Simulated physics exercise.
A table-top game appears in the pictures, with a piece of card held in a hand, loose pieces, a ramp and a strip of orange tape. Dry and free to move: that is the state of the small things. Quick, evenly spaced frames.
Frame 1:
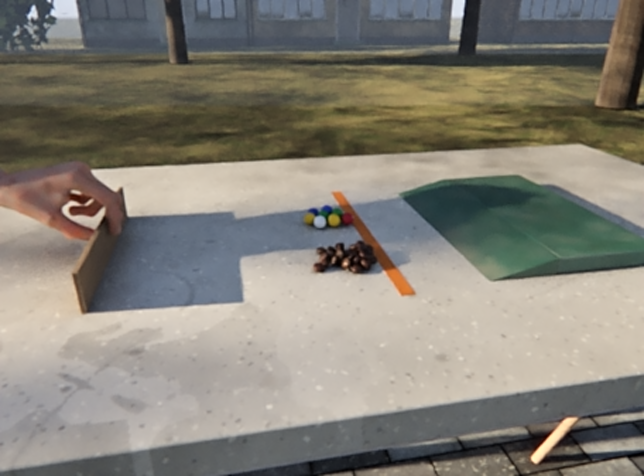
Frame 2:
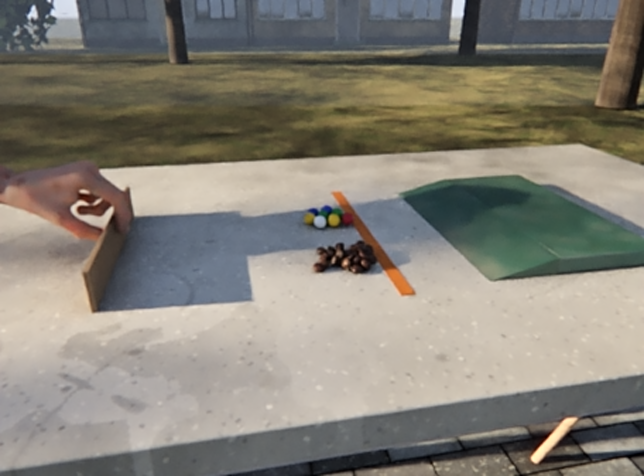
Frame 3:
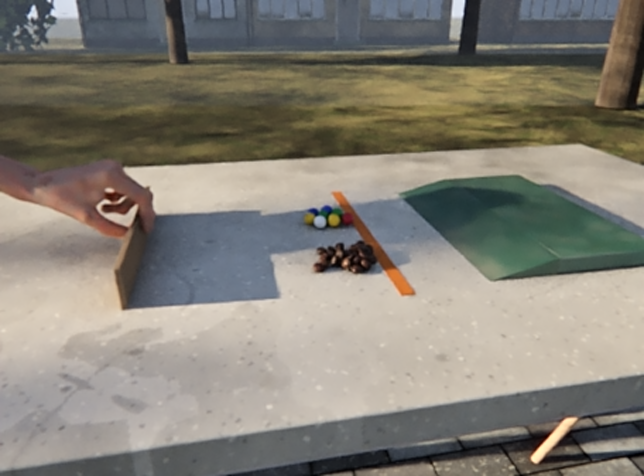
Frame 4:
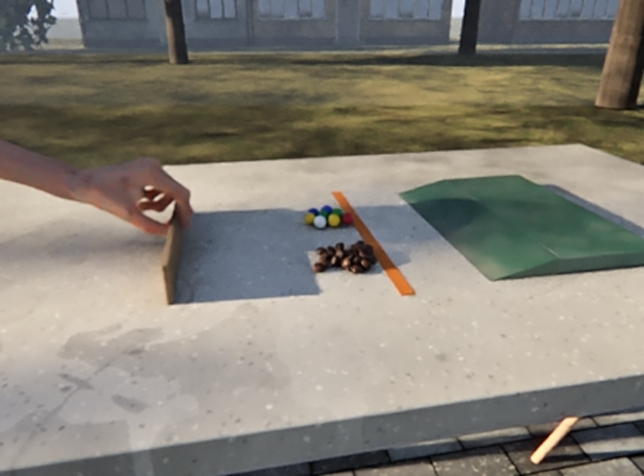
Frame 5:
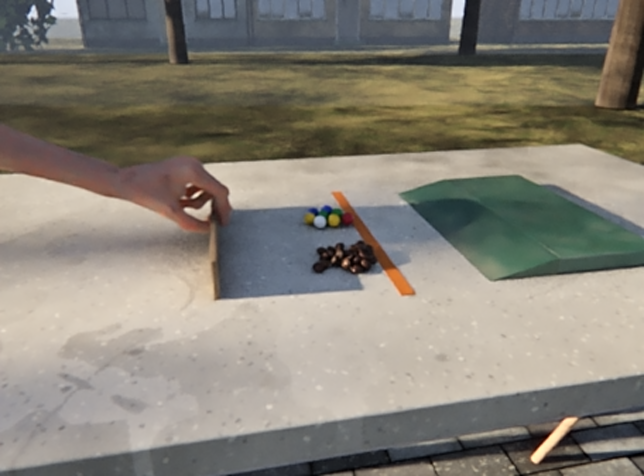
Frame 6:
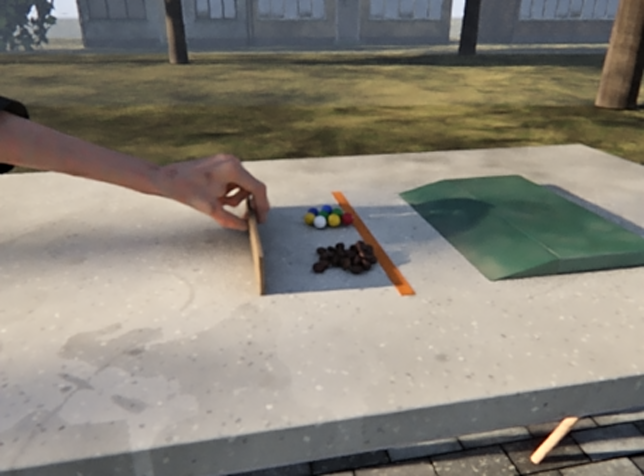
A hand slid an upright piece of card steadily rightward across a pale table toward some colourful gumballs and a pile of small brown pieces, which stayed still beside an orange strip and green ramp.
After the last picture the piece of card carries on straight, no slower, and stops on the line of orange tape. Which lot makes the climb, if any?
Noted: Nearer lot below top; farther lot partly on top.
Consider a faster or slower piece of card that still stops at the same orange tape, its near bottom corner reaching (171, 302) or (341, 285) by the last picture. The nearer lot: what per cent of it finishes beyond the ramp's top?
Lab note: Share near 0 per cent at the first pace and 0 per cent at the second.
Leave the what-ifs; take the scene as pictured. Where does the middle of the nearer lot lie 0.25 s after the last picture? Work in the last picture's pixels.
About (425, 251) in the last view.
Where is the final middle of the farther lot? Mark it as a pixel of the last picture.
I'd say somewhere about (608, 192).
Then, 0.11 s later than the last frame, piece of card still moving, near (321, 206); nearer lot every one short of the ramp; farther lot every one short of the ramp.
Then, 0.25 s later than the last frame, piece of card stopped at the orange tape; nearer lot every one short of the ramp; farther lot every one short of the ramp.
Then, 0.53 s later than the last frame, piece of card stopped at the orange tape; nearer lot about a tenth on the ramp, the larger part short of the ramp; farther lot the larger part past the top, about a tenth on the ramp.
When it is over, piece of card stopped at the orange tape; nearer lot not one past the top, about a tenth on the ramp, the larger part short of the ramp; farther lot every one past the top.
